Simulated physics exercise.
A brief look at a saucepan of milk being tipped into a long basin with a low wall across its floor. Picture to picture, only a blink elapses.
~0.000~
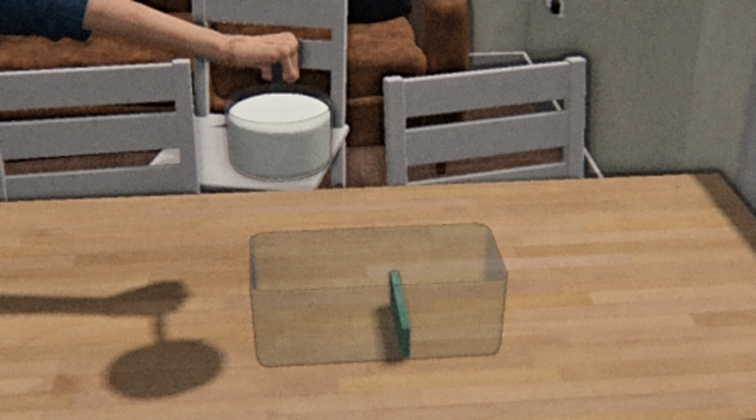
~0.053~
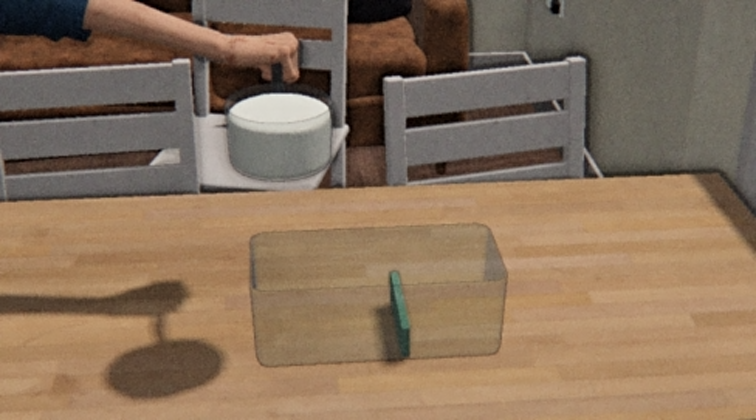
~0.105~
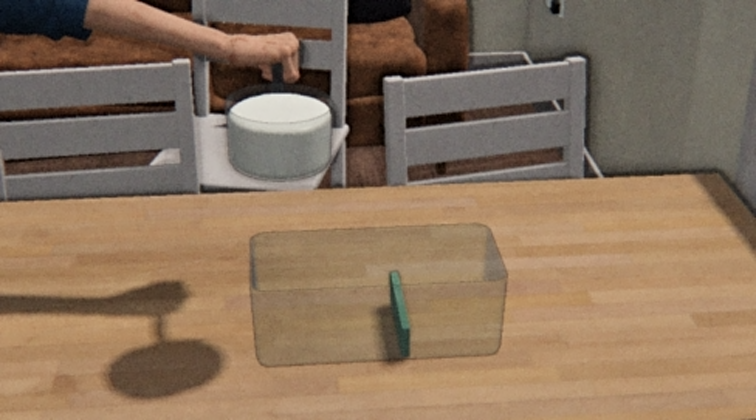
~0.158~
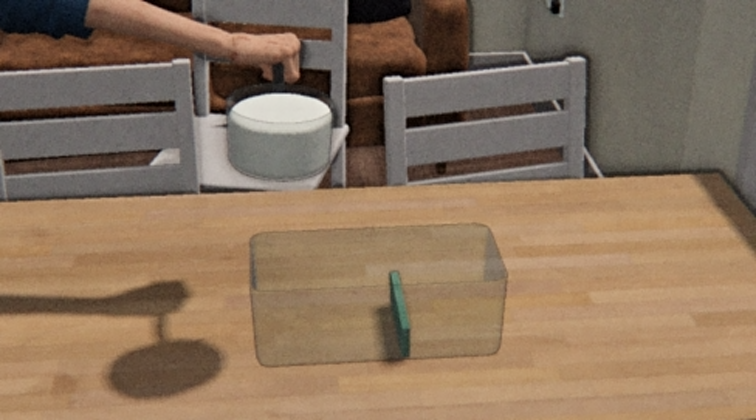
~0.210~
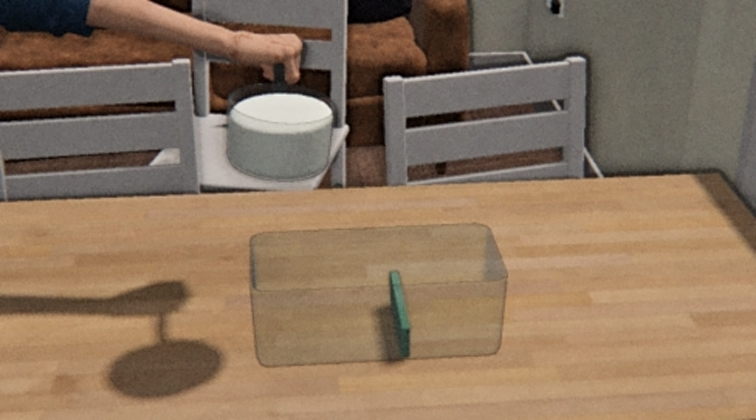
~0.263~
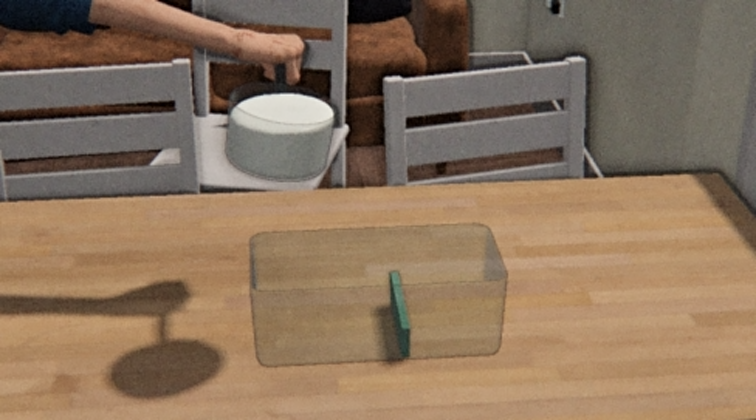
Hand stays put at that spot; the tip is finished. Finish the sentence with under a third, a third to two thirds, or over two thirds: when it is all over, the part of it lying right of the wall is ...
... a third to two thirds.
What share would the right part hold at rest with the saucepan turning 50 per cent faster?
Near 50 in a hundred.
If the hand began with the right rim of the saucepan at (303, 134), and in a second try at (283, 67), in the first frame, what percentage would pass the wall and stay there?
You'd see around 5 per cent, and then around 5 per cent.
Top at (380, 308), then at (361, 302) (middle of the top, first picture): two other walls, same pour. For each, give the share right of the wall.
The first placement leaves close to 75 per cent, the second close to 90 per cent.
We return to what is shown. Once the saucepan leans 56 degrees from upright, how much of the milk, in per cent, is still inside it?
About 70 per cent.
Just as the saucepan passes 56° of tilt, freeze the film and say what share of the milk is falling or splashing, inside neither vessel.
Share in flight: Approx. 25 %.
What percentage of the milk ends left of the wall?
Share: Roughly 45 %.
A moment on, the saucepan is tipped part way and 70 per cent is still to pour, 4 is left of the wall and 1 right of it.
Next, the saucepan is tipped on its side and 22 per cent is still to pour, 13 is left of the wall and 44 right of it.
Then the saucepan is tipped on its side and 5 per cent is still to pour, 38 is left of the wall and 53 right of it.
Later the saucepan is tipped on its side and 1 per cent is still to pour, 44 is left of the wall and 53 right of it.
At rest 45 per cent lies left of the wall, 53 right of it and 1 outside.
